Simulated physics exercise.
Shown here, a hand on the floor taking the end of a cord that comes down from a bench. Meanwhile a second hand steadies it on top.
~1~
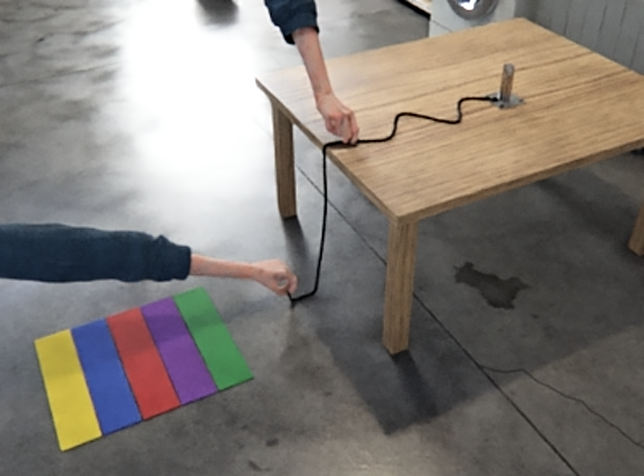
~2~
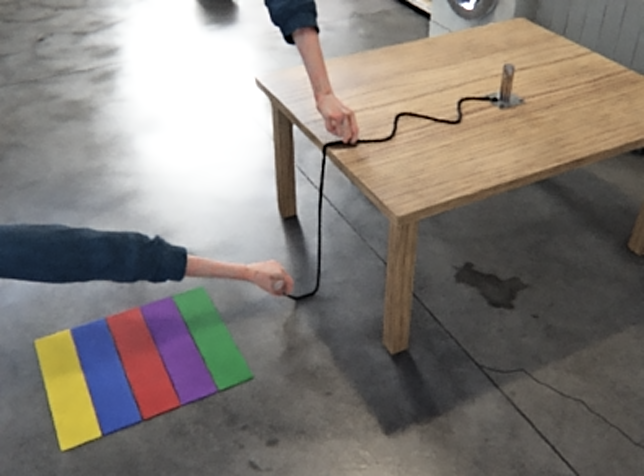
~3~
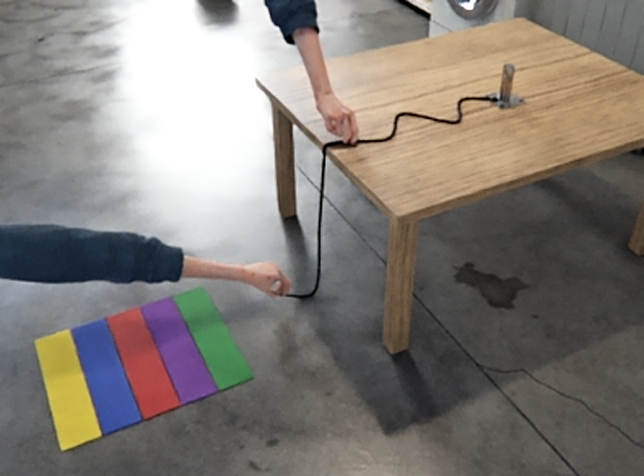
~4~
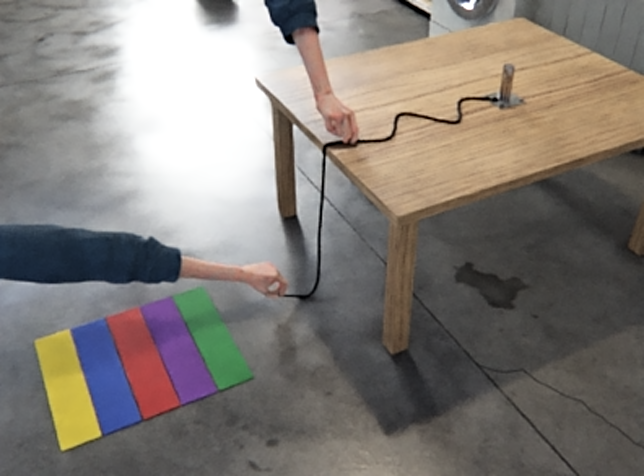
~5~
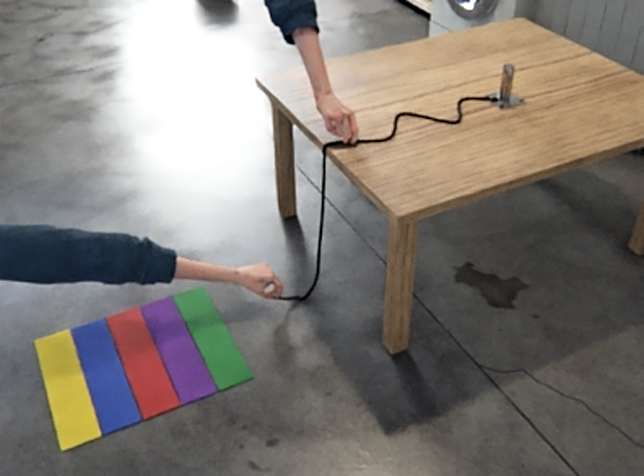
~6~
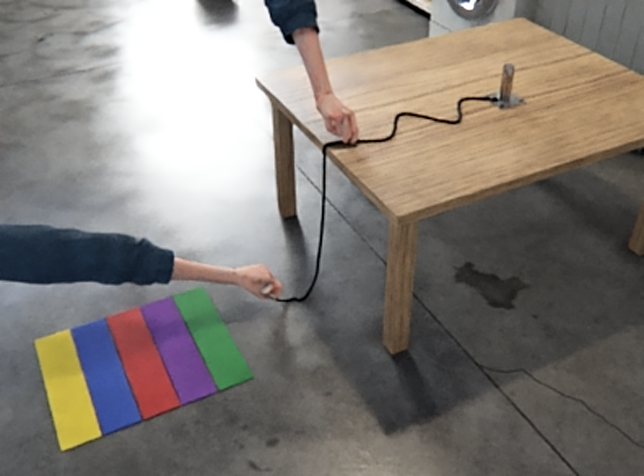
On a concrete floor beside a wooden table, a hand slowly drawing a black cord's end slightly left, another hand staying still above.
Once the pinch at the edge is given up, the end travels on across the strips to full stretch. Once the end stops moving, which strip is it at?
It is at the blue strip.
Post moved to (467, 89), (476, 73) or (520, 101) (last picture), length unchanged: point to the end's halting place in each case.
First close to (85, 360), next close to (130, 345), last close to (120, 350).
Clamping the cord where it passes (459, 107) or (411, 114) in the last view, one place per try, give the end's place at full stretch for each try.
Estimated pixels: (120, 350), then (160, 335).
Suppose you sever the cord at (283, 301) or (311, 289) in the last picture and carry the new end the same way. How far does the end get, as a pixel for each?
I'd say somewhere near (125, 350) the first time and near (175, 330) the second time.
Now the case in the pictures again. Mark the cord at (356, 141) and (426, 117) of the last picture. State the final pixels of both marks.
(303, 173) and (399, 127).
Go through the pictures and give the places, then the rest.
End (288, 292); green (227, 365); purple (191, 379); red (154, 392); blue (116, 407); yellow (76, 422), in the first frame.
End (284, 293); cord through (463, 99) (431, 118) (393, 134) (325, 150) (319, 219) (318, 275), in the second frame.
End (281, 294), in the third frame.
End (279, 295); cord through (463, 99) (431, 118) (393, 134) (325, 150) (320, 219) (318, 276), in the fourth frame.
End (275, 296), in the fifth frame.
End (272, 297); cord through (463, 99) (431, 118) (393, 134) (325, 150) (323, 218) (316, 276), in the sixth frame.
Early on, end near (177, 330); over purple.
Midway, end near (131, 346); over red.
At the end of the slack, end near (105, 355); over blue. It gets as far as the blue strip.
